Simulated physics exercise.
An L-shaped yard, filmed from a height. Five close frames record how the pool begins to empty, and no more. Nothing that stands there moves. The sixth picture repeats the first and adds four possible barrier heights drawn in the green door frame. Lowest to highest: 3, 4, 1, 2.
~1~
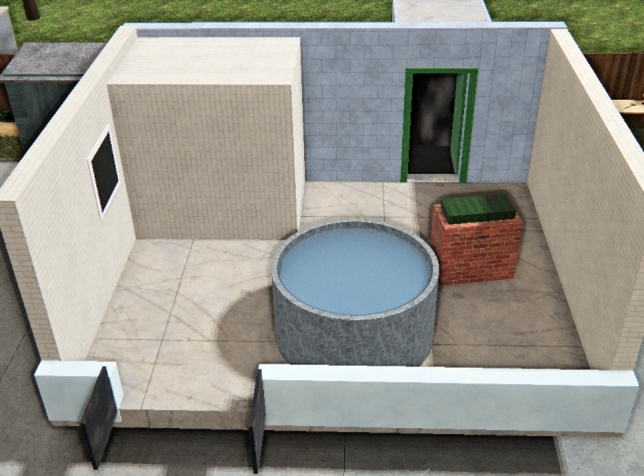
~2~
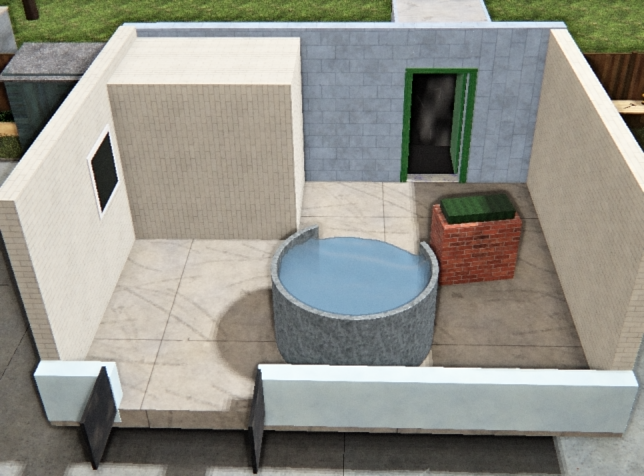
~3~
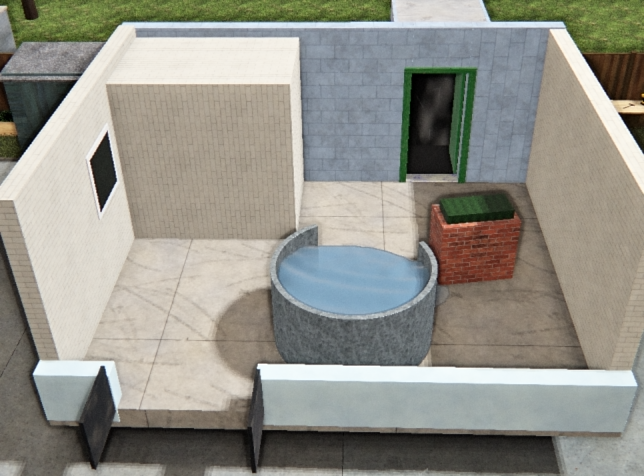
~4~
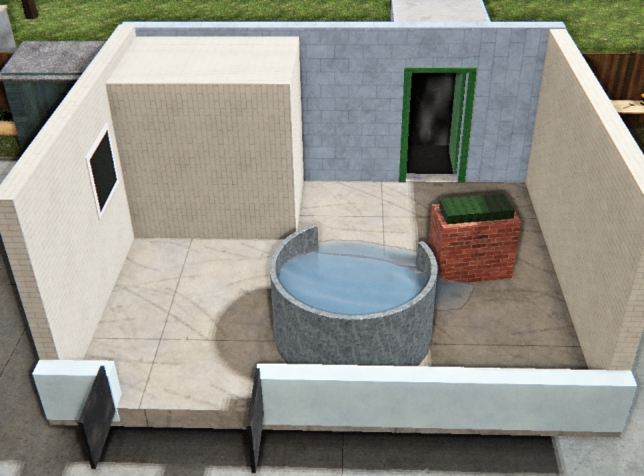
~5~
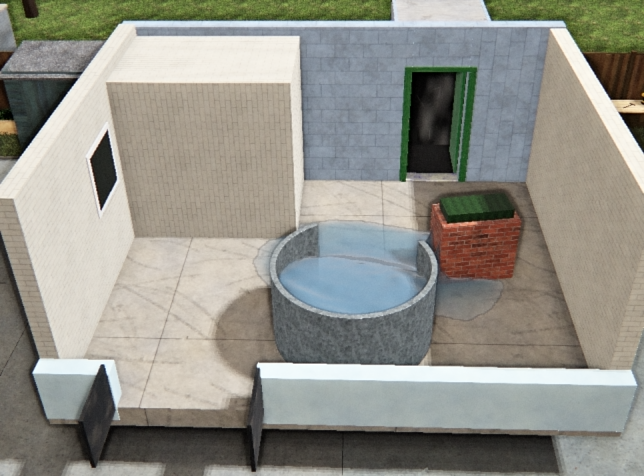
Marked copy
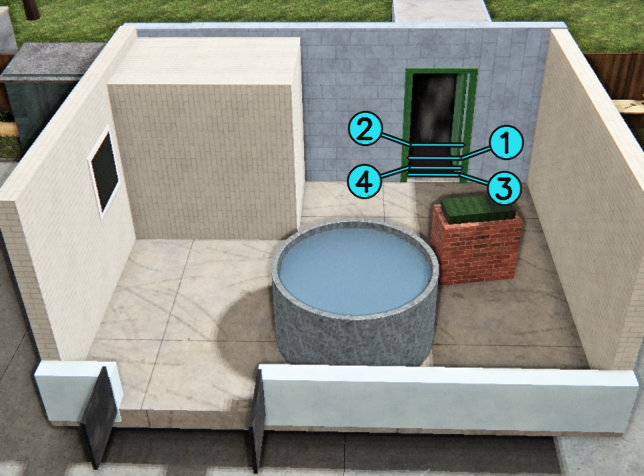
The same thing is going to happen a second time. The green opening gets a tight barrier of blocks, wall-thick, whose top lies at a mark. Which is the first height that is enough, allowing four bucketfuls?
The answer is height 1.
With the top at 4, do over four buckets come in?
Yes, it does.
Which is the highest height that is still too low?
That would be 4.
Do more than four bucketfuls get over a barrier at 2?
No, that is safe.
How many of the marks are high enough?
Two.
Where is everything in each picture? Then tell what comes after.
The first picture shows water in the pool at rest, its middle at (355, 270); foot of the green doorway at (433, 182); open gate at (187, 360).
In the second picture, water covers 2 % of the ground, its front hidden from here.
In the third picture, water covers 5 % of the ground, its front hidden from here.
In the fourth picture, 11 % of the ground under water, visible out to (462, 288).
In the fifth picture, 19 % of the ground under water, visible out to (495, 281).
In cyan, 1 at (435, 158); 2 at (436, 144); 3 at (434, 174); 4 at (434, 167); from the bottom up 3, 4, 1, 2.
With 1, a splash gets over, under a bucket.
With 2, nothing gets over.
With 3, dozens of bucketfuls pour in.
With 4, about 9 bucketfuls get in.
